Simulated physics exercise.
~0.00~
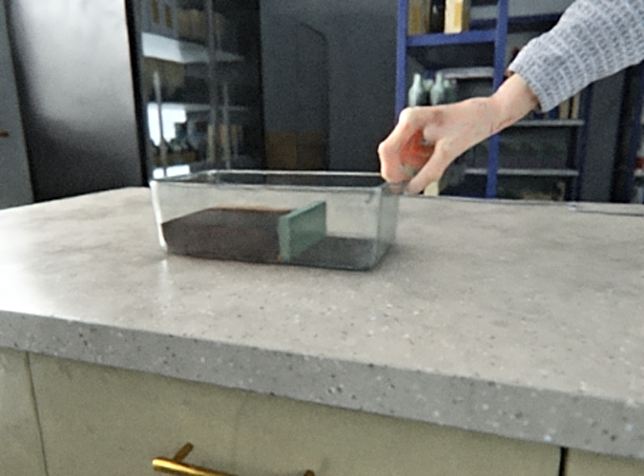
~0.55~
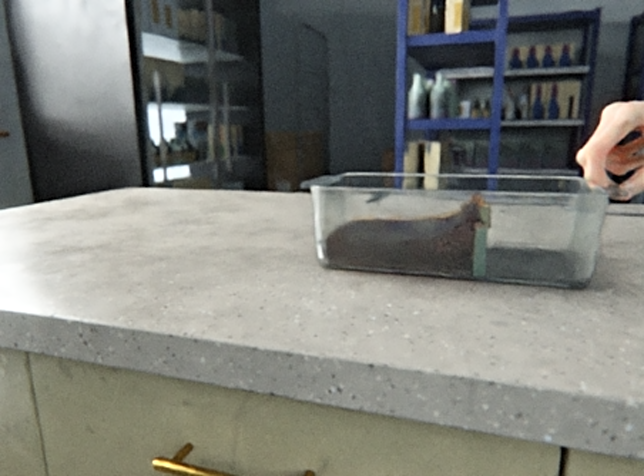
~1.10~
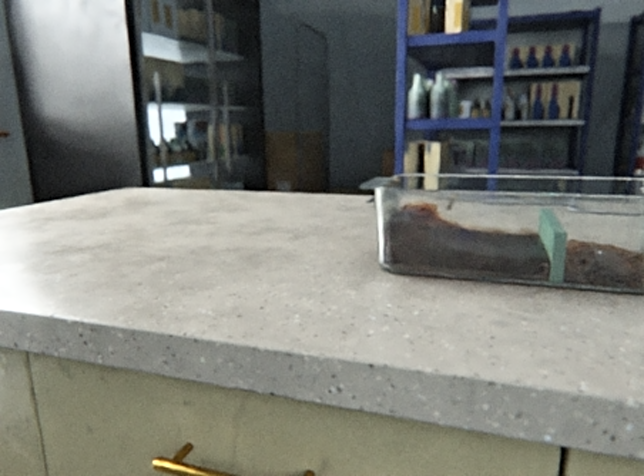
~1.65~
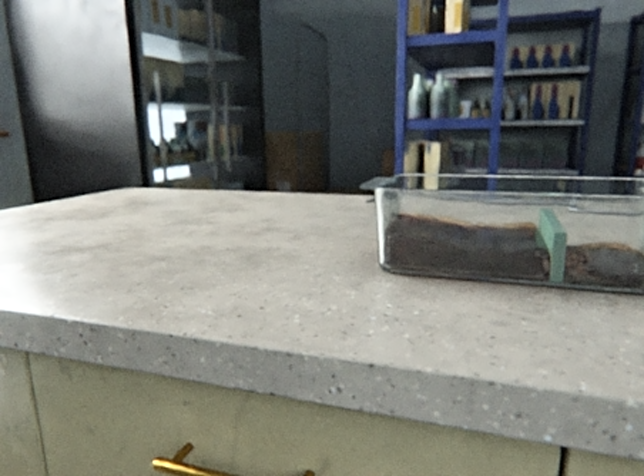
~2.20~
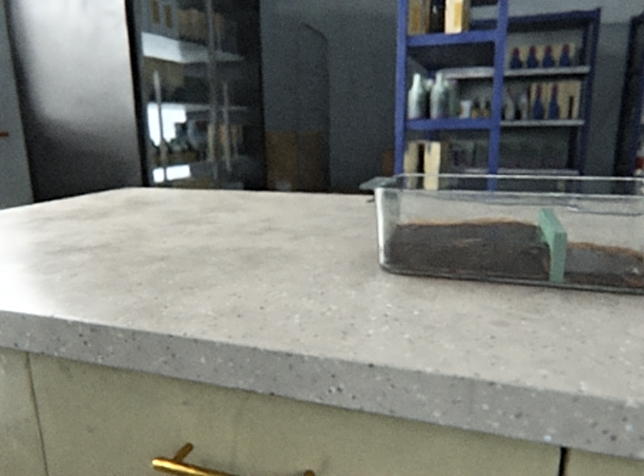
A clear oblong tub with dark tea left of its green divider was pulled right across the counter by a hand; the tea sloshed and some crossed the divider, then it settled with a smaller share on the right side.
